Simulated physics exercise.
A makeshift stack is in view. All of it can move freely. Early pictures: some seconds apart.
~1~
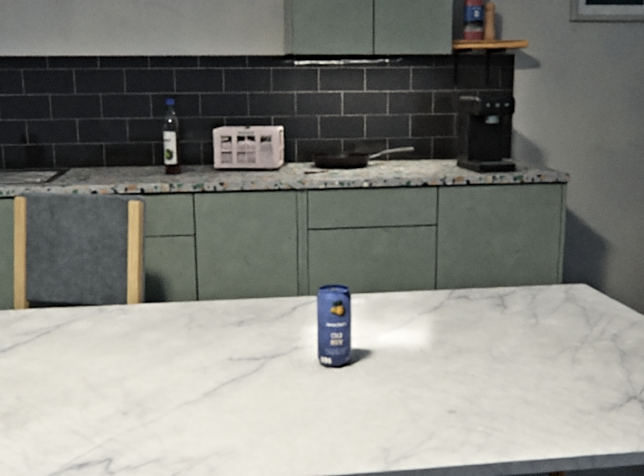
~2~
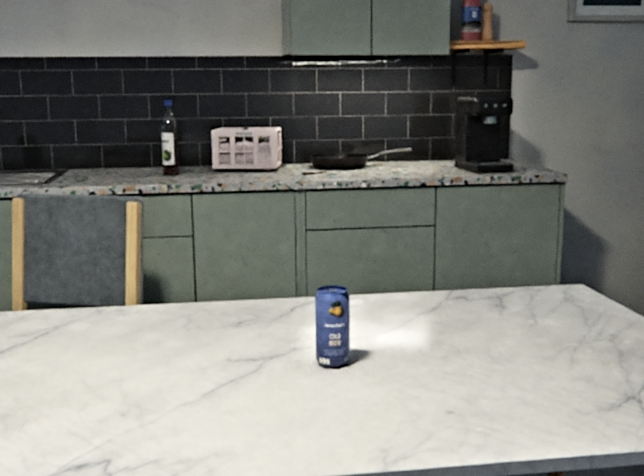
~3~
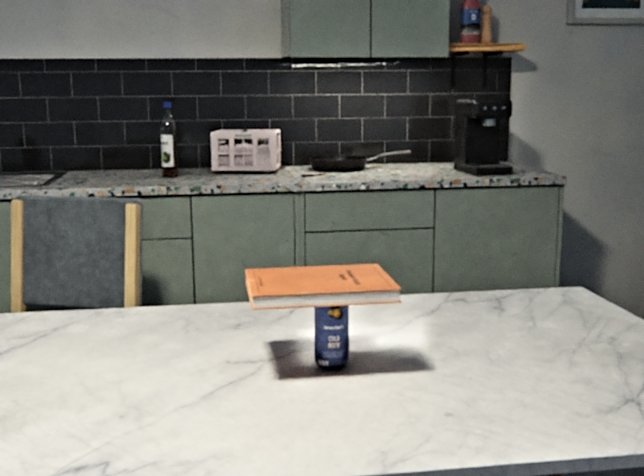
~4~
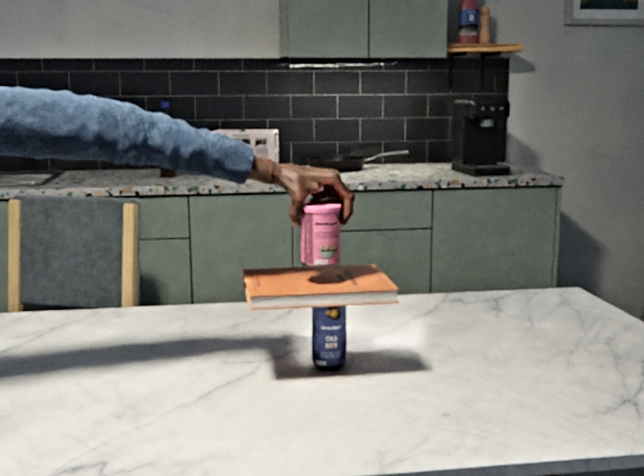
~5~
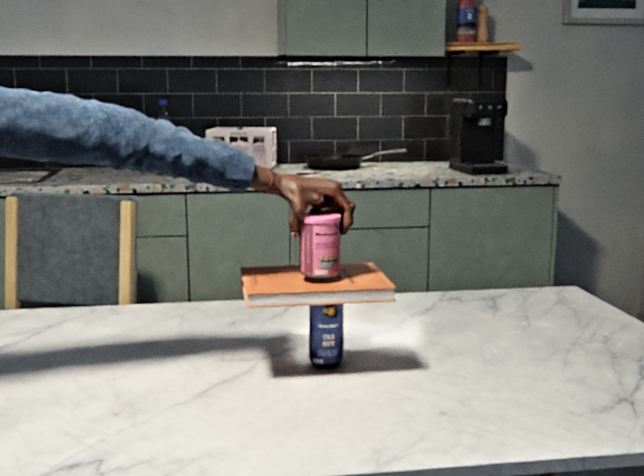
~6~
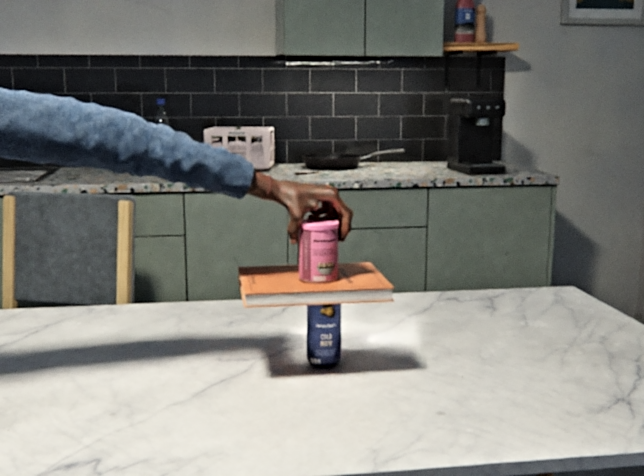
An orange book appears atop a blue can, then a hand lowers a pink tin onto it.
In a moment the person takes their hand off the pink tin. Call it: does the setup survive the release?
It survives.
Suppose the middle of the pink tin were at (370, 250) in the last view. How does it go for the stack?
After that, it remains intact.
Then, 0.50 s past the last view, nothing moves.
Then, 1.30 s past the last view, pink tin resting near (318, 251).
Finally, all 3 still in place. Final places as the last picture's camera would see them, pink tin near (319, 251). The stack holds.
